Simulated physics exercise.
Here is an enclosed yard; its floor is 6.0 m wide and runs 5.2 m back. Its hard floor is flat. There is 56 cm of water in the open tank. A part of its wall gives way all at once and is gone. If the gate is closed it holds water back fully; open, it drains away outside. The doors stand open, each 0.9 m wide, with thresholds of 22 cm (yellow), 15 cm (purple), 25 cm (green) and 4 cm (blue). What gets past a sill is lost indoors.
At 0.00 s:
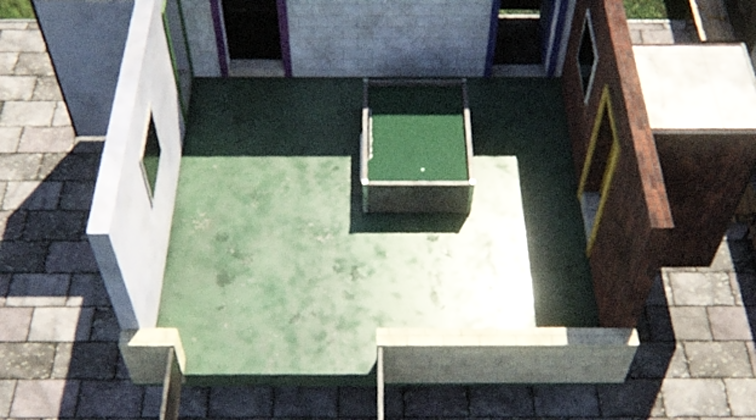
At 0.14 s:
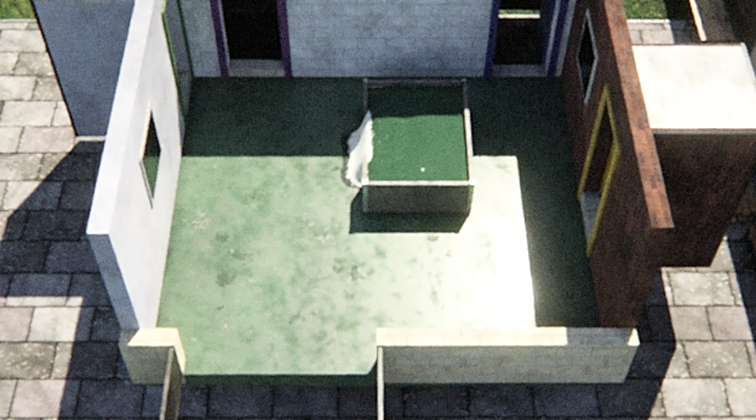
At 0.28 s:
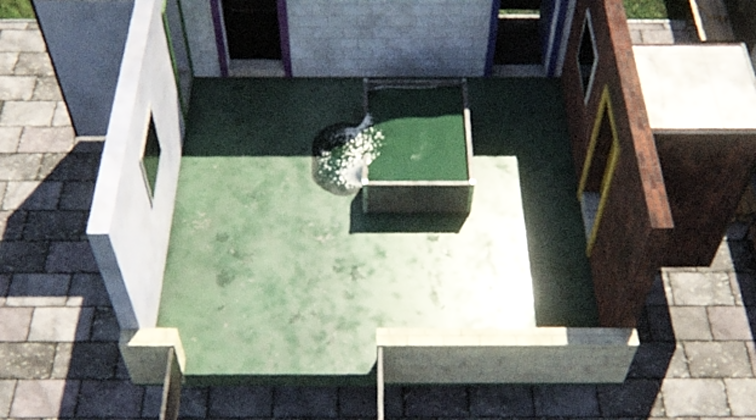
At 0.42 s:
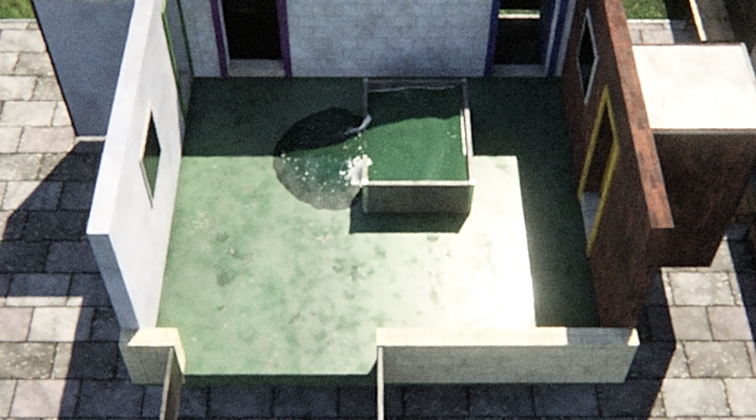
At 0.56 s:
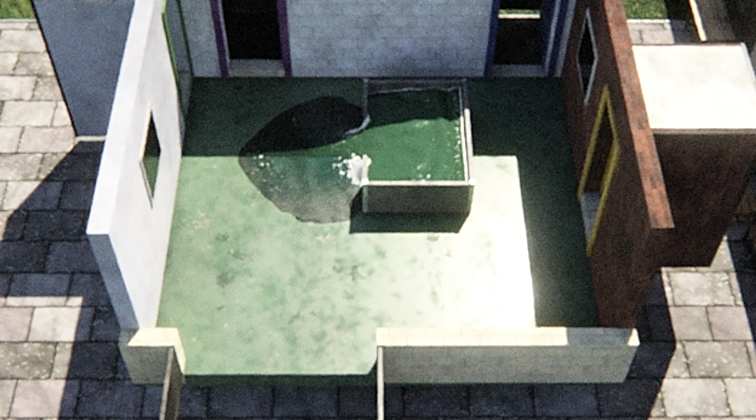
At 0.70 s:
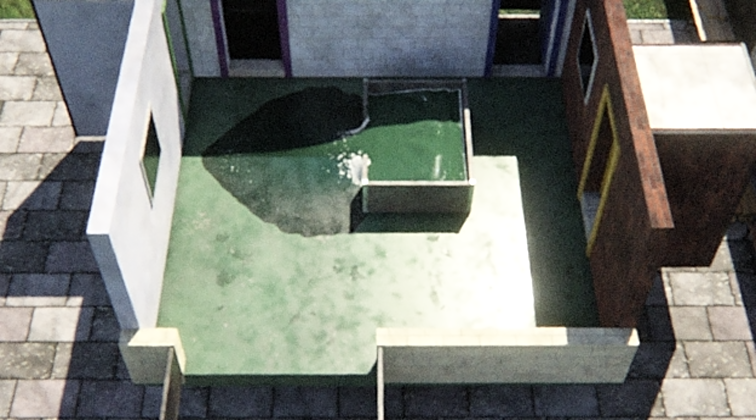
An open tank's left wall gives way and water pours out, spreading leftward across the green floor.
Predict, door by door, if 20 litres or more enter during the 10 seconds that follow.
Within that time: At the yellow door it does not reach the limit; at the purple door it stays under the limit; at the green door it does not reach the limit; at the blue door it keeps below the limit.
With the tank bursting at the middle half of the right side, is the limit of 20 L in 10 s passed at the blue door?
Then: Blue past it.
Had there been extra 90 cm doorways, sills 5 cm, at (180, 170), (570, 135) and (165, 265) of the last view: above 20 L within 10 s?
In turn: Past it, below, over.
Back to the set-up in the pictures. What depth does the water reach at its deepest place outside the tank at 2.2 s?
Roughly 30 cm.
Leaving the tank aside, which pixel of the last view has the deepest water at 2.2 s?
Around (193, 83).
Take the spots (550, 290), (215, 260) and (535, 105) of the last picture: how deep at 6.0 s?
About 0, 6 and 2 cm.
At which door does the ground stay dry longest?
It is the yellow one.
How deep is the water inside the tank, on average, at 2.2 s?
About 29 cm.
After 1.4 s water covers 30 % of the floor and is deepest (30 cm) near (360, 159); yellow door not reached, purple door 6 cm at the sill, 0 L in, green door 17 cm at the sill, 0 L in, blue door not reached.
After 2.2 s water covers 35 % of the floor and is deepest (30 cm) near (193, 83); yellow door not reached, purple door 13 cm at the sill, 0 L in, green door 26 cm at the sill, 1 L in, blue door not reached.
After 3.5 s water covers 40 % of the floor and is deepest (18 cm) near (154, 346); yellow door not reached, purple door 14 cm at the sill, 4 L in, green door 14 cm at the sill, 3 L in, blue door not reached.
After 6.0 s water covers 60 % of the floor and is deepest (13 cm) near (152, 358); yellow door not reached, purple door 9 cm at the sill, 4 L in, green door 11 cm at the sill, 3 L in, blue door 4 cm at the sill, 0 L in.
After 10.0 s water covers 85 % of the floor and is deepest (8 cm) near (152, 358); yellow door 2 cm at the sill, 0 L in, purple door 5 cm at the sill, 4 L in, green door 6 cm at the sill, 3 L in, blue door 5 cm at the sill, 8 L in.
